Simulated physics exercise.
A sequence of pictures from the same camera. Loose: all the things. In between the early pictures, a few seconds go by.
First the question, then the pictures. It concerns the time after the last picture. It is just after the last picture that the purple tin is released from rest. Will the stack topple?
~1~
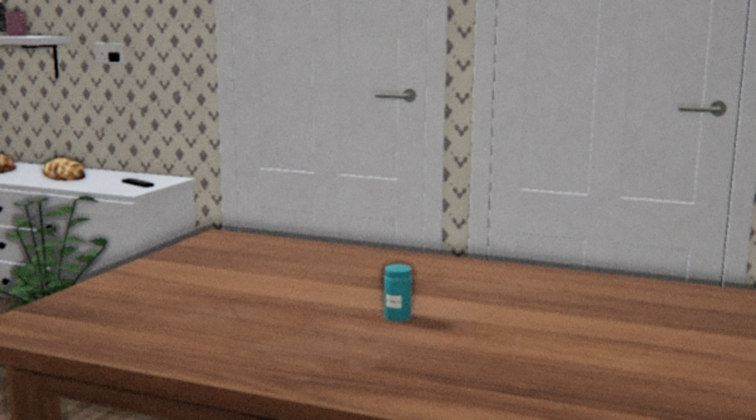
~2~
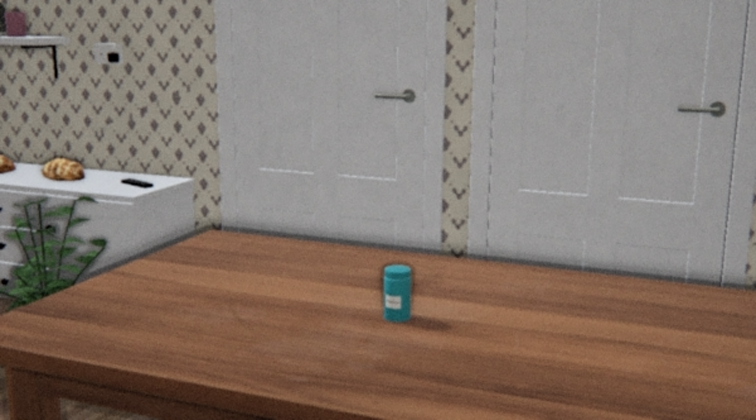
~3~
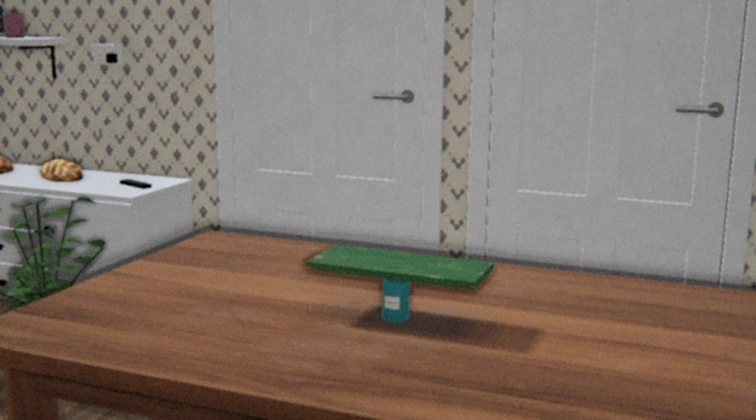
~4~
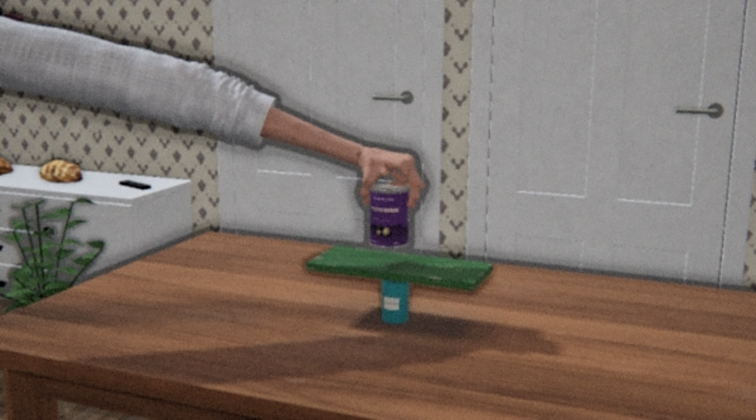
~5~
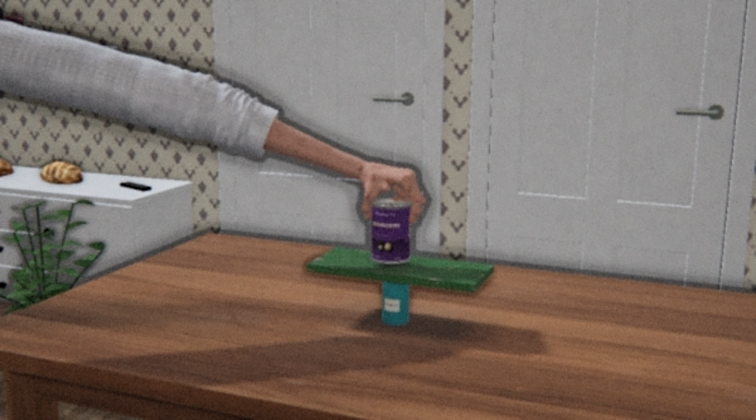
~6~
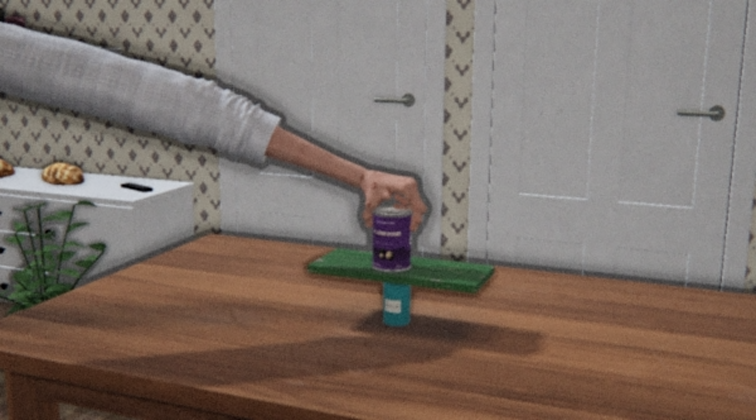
No: I predict it will be stable.
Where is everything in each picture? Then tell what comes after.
In the first picture, the last thing is not in view yet; turquoise shaker (398, 293).
In the second picture, the last thing is not in view yet; turquoise shaker (397, 293).
In the third picture, the last thing is not in view yet; turquoise shaker (396, 294).
The fourth picture shows still above its spot; purple tin (389, 216); turquoise shaker (395, 295).
The fifth picture shows still above its spot; purple tin (391, 231); turquoise shaker (396, 296).
The sixth picture shows set down, still held; purple tin (392, 239); turquoise shaker (397, 297).
Then, 0.50 s after the last picture, nothing has stirred.
Then, 1.30 s after the last picture, purple tin resting near (392, 240).
At rest, all 3 in place. Seen from the same camera at the end, purple tin near (392, 240). The stack keeps its balance.
